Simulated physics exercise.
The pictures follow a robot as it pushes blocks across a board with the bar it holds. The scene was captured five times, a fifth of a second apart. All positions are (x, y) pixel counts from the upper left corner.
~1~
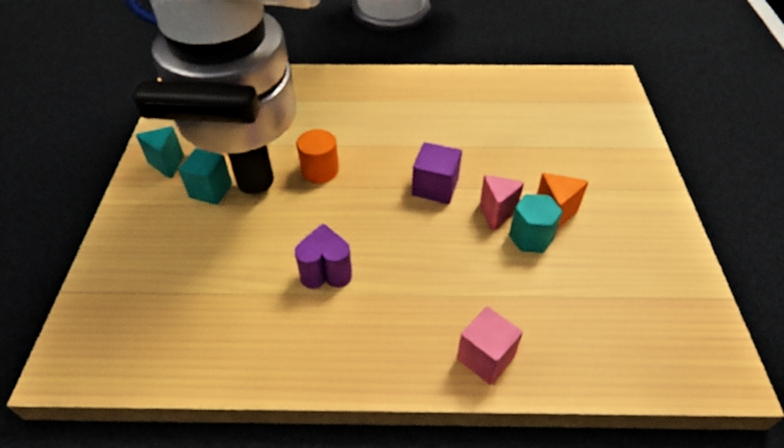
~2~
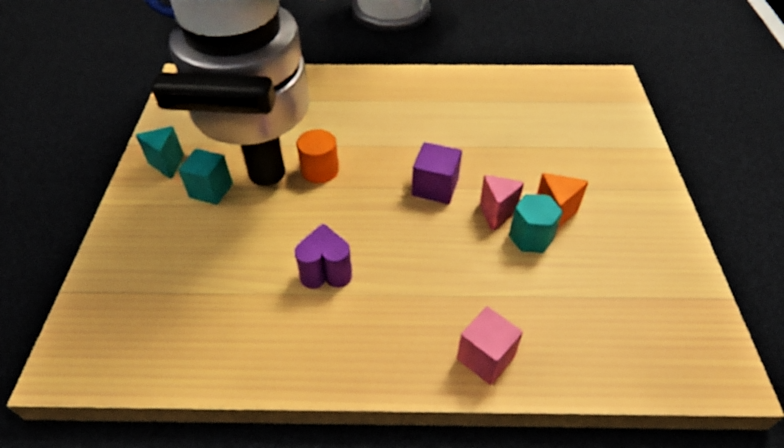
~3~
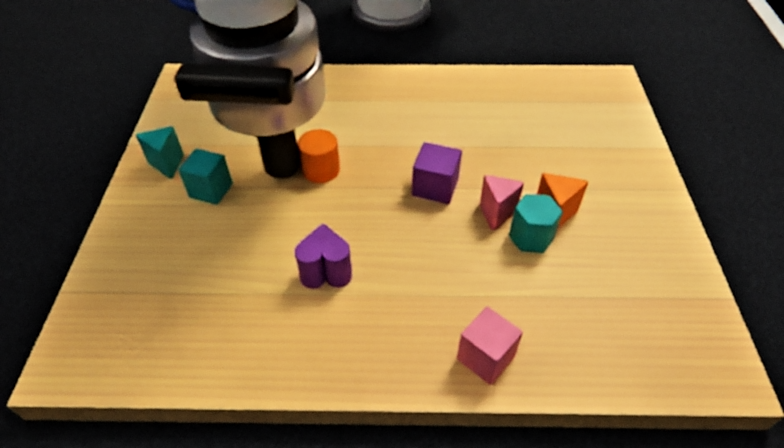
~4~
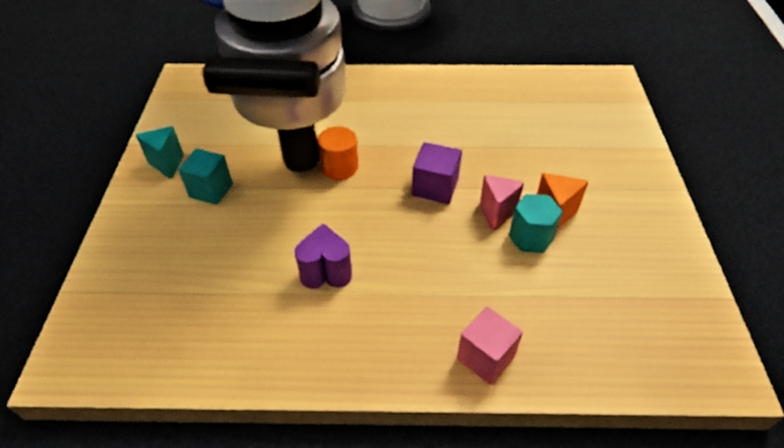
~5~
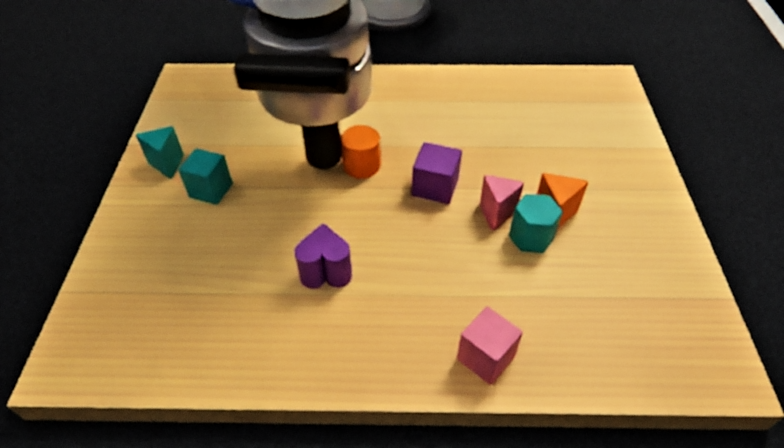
A black-tipped robot arm moves right and pushes the orange cylinder toward the purple cube.
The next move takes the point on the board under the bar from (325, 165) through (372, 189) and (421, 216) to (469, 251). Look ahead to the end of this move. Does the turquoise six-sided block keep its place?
In short: Yes.
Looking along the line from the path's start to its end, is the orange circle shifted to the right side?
I believe not.
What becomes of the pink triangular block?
Here the pink triangular block stays on its spot.
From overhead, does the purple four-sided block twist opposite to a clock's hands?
I'd say yes.
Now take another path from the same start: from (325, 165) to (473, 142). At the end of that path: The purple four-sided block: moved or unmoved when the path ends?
The answer is that it is displaced.
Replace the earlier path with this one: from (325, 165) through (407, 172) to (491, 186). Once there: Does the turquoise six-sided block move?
I'd say yes.
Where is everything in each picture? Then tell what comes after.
In the first picture, lower end of the bar (256, 182), tops of blocks, orange circle (316, 141), purple four-sided block (438, 158), pink triangular block (502, 186), turquoise six-sided block (539, 209).
In the second picture, bar (268, 174), blocks as before.
In the third picture, bar (283, 167), blocks as before.
In the fourth picture, bar (302, 161), orange circle (337, 138).
In the fifth picture, bar (324, 158), orange circle (360, 137), purple four-sided block (438, 158), pink triangular block (502, 186), turquoise six-sided block (539, 209).
The first path, step by step. One third of the way, bar (373, 182); orange circle (398, 140).
Two thirds of the way, bar (423, 209); orange circle (399, 140); purple four-sided block (449, 160), turned 40° anticlockwise.
At the end, bar (470, 244); orange circle (399, 140); purple four-sided block (449, 160), turned 40° anticlockwise; pink triangular block not moved; turquoise six-sided block not moved.
